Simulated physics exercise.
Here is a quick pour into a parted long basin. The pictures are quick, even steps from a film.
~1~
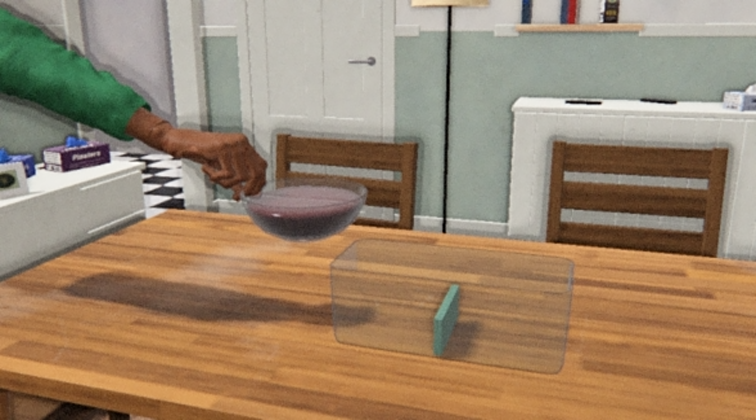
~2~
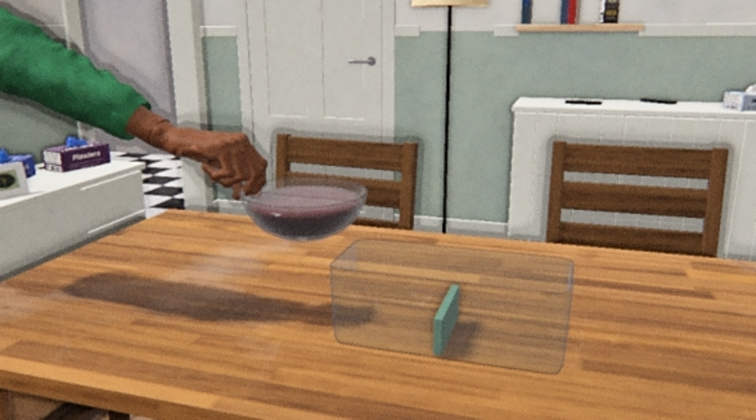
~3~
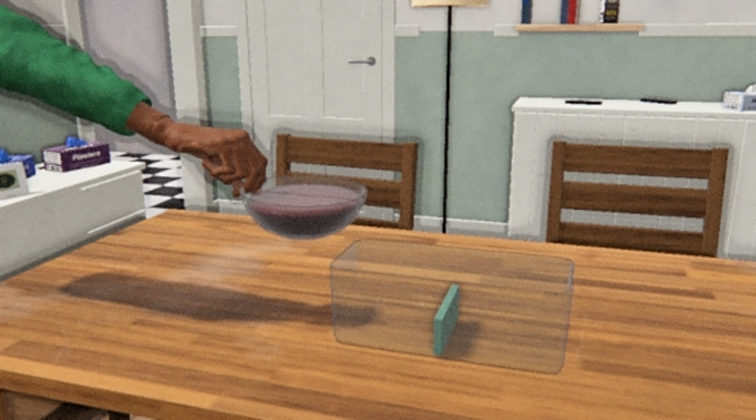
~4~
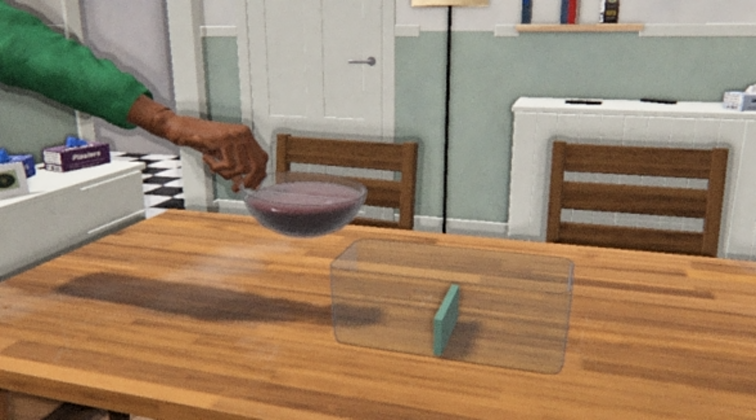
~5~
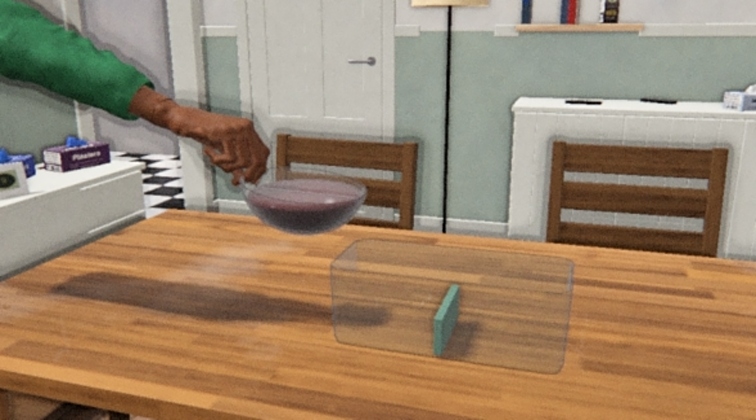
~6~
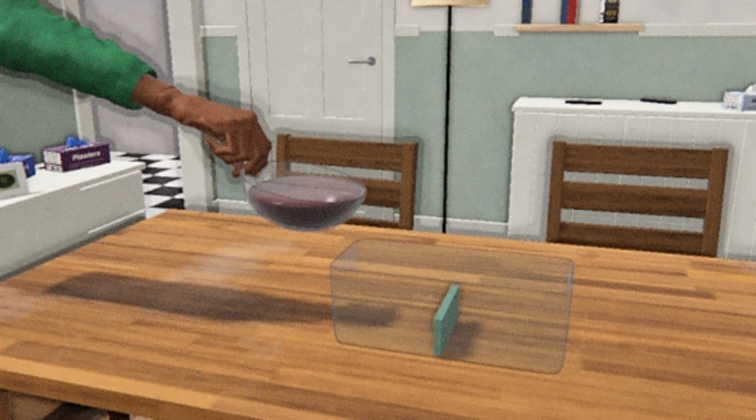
In a dining room, a green-sleeved hand slightly tilting a glass bowl of dark red liquid beside a clear, divided basin.
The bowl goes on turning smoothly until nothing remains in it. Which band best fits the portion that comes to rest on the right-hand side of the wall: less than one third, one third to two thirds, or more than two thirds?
Honestly, the portion right of the wall stays beneath a third.
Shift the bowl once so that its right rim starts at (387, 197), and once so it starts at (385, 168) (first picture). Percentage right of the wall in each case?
65 % and 75 %.
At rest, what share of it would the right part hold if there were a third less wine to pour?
About 0 parts in a hundred, give or take.
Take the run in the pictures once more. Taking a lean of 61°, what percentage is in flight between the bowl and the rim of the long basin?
Around 35 in a hundred, more or less.
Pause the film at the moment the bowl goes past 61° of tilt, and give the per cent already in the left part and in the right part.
Left: 30 %. Right: 0 %.
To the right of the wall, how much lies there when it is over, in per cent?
Some 5 per cent.
A moment on, the bowl is tipped part way and 33 per cent is still to pour, 29 is left of the wall and 0 right of it.
Next, the bowl is tipped on its side and 0 per cent is still to pour, 91 is left of the wall and 4 right of it.
Then the bowl is tipped right over and 0 per cent is still to pour, 91 is left of the wall and 7 right of it.
Later the bowl is tipped right over and 0 per cent is still to pour, 91 is left of the wall and 7 right of it.
In the end 91 per cent lies left of the wall, 7 right of it and 2 outside.
